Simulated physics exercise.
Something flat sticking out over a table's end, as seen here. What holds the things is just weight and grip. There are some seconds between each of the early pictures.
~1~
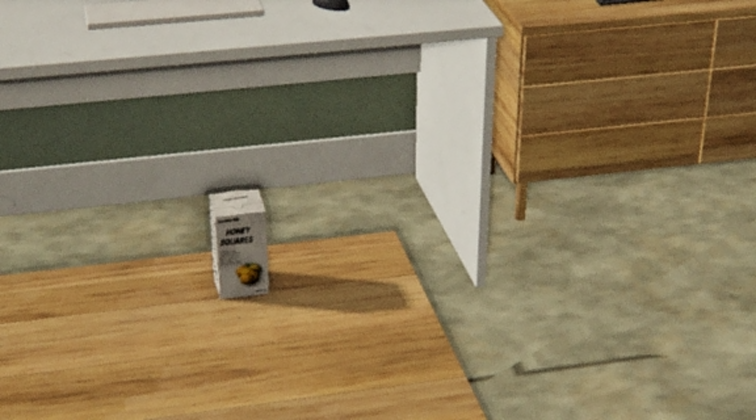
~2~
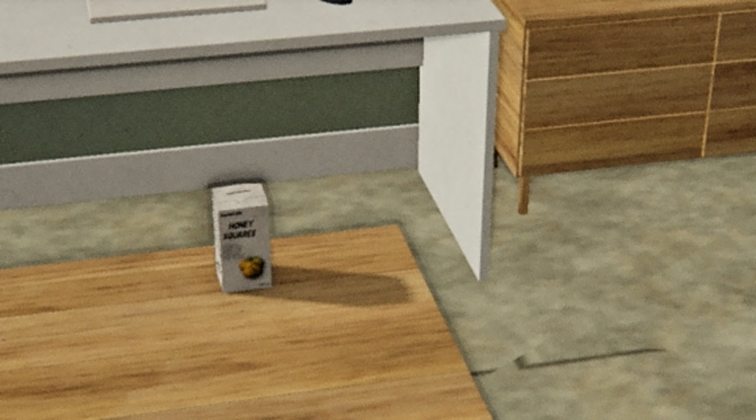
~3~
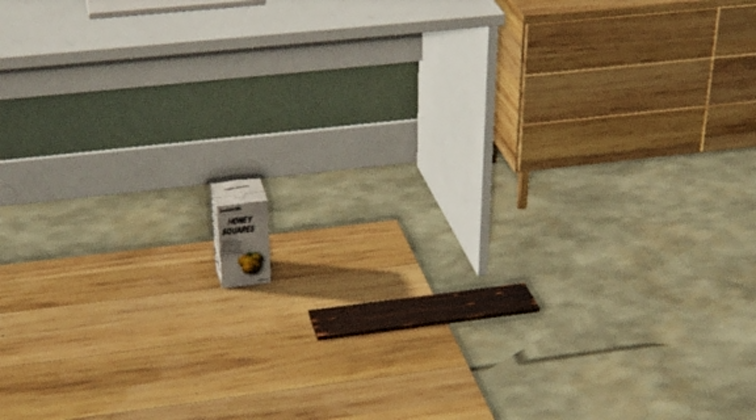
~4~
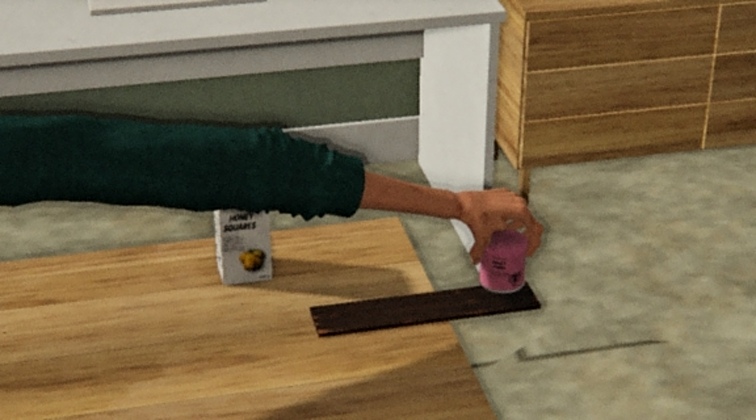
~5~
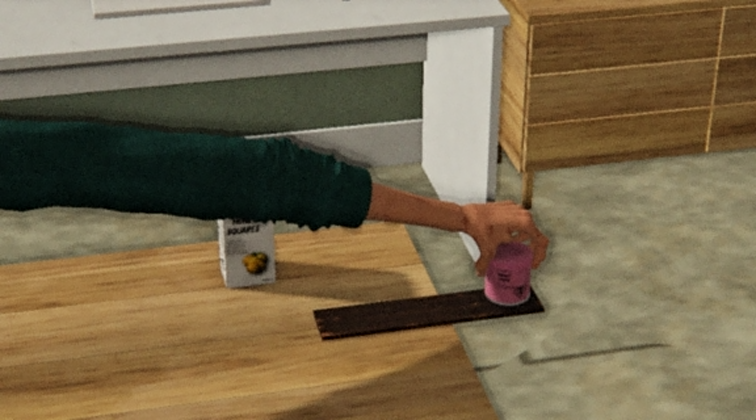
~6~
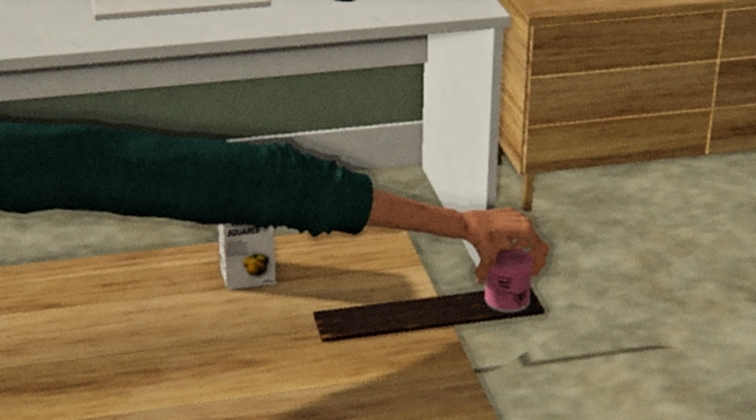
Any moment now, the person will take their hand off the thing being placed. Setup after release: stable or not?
It ends up off the table.
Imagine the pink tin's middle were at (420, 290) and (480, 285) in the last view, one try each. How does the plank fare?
In case one it stays where it is, while in case two it tumbles.
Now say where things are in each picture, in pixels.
The last thing is not in view yet, in the first frame.
The last thing is not in view yet, in the second frame.
The last thing is not in view yet; black plank (424, 311), in the third frame.
Coming down; pink tin (503, 261); black plank (425, 308), in the fourth frame.
Coming down; pink tin (508, 273); black plank (429, 311), in the fifth frame.
In place under the hand; pink tin (508, 280); black plank (429, 313), in the sixth frame.
Then, 0.40 s later than the last frame, pink tin now down on the floor or falling; black plank on its side.
Then, 0.50 s later than the last frame, black plank now down on the floor or falling.
Then, 0.60 s later than the last frame, things are still on the move.
Then, 0.80 s later than the last frame, as before.
When it is over, down on the floor or falling, pink tin and black plank; white carton as before. The plank comes down.
